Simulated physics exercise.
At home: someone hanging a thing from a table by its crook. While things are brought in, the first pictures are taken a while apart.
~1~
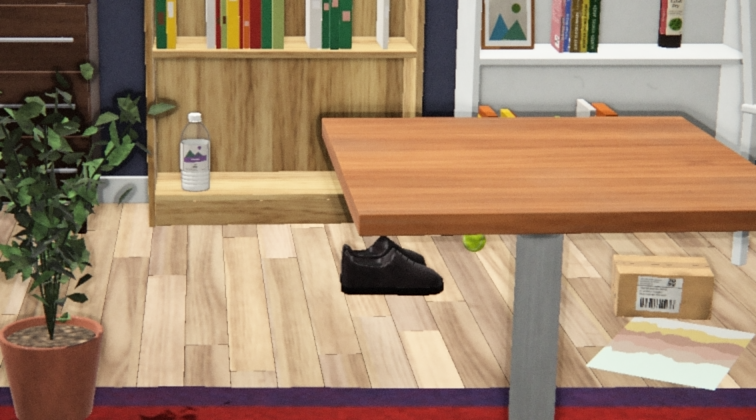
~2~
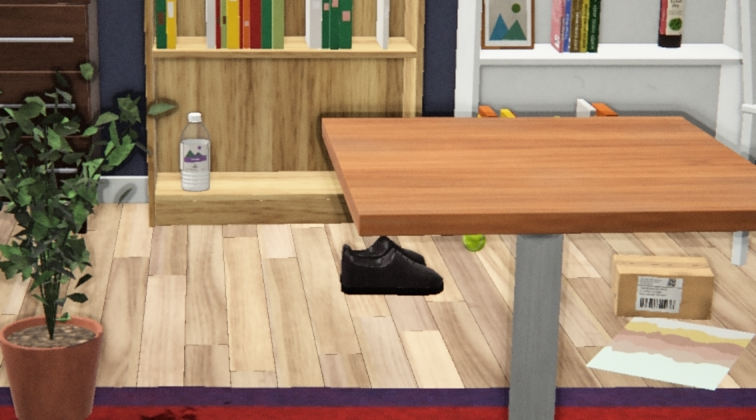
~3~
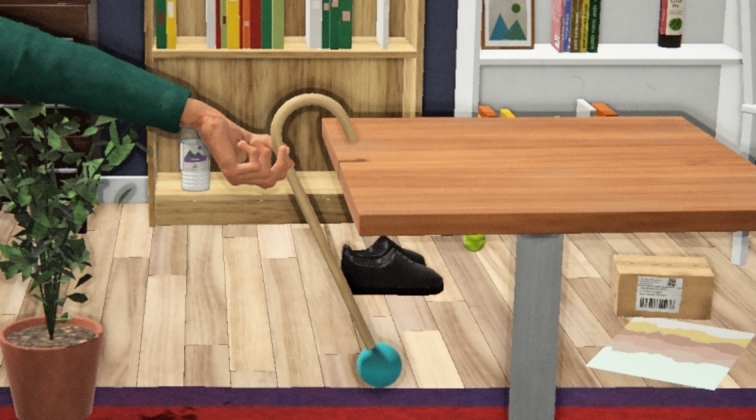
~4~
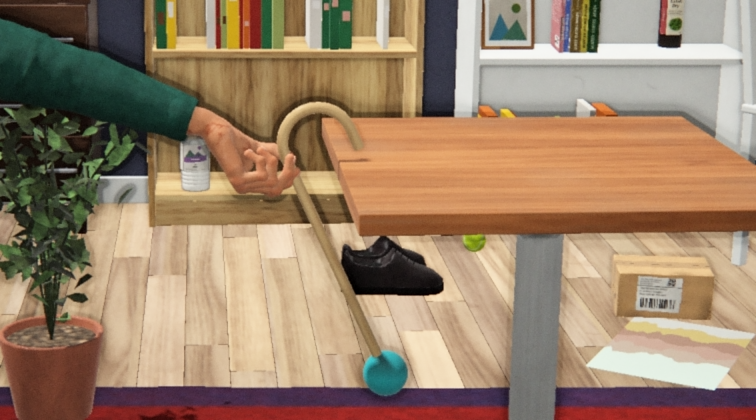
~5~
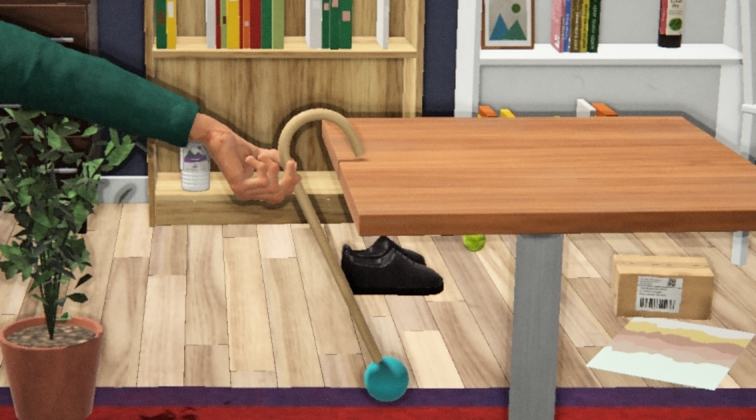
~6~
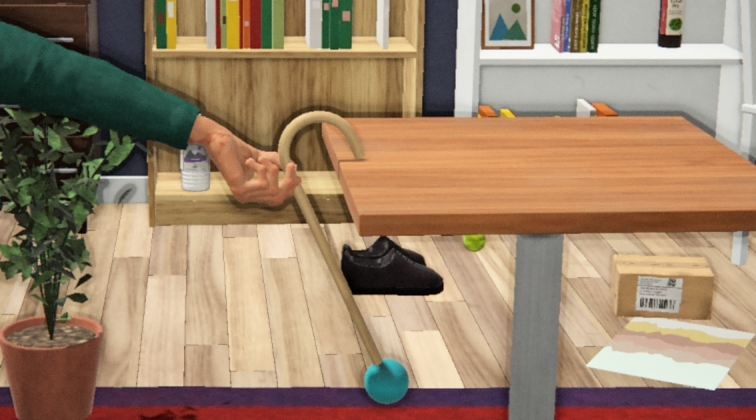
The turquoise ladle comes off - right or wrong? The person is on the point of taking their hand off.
Wrong.
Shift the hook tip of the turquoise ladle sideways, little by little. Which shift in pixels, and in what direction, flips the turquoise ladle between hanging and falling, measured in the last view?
24 pixels left.
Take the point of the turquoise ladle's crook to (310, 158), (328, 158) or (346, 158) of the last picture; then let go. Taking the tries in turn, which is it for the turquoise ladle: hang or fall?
Turquoise ladle: Tumbles; tumbles; stays put.
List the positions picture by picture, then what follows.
In the first picture, table (544, 168).
In the second picture, table (544, 168).
In the third picture, still on the way; turquoise ladle (351, 241); table (544, 168).
In the fourth picture, still on the way; turquoise ladle (357, 249); table (544, 168).
In the fifth picture, still on the way; turquoise ladle (358, 255); table (544, 168).
In the sixth picture, in place, still held; turquoise ladle (358, 258); table (544, 168).
Then, 0.40 s on from there, turquoise ladle at rest near (356, 258).
In the end, the turquoise ladle hangs from the table, near (358, 258).
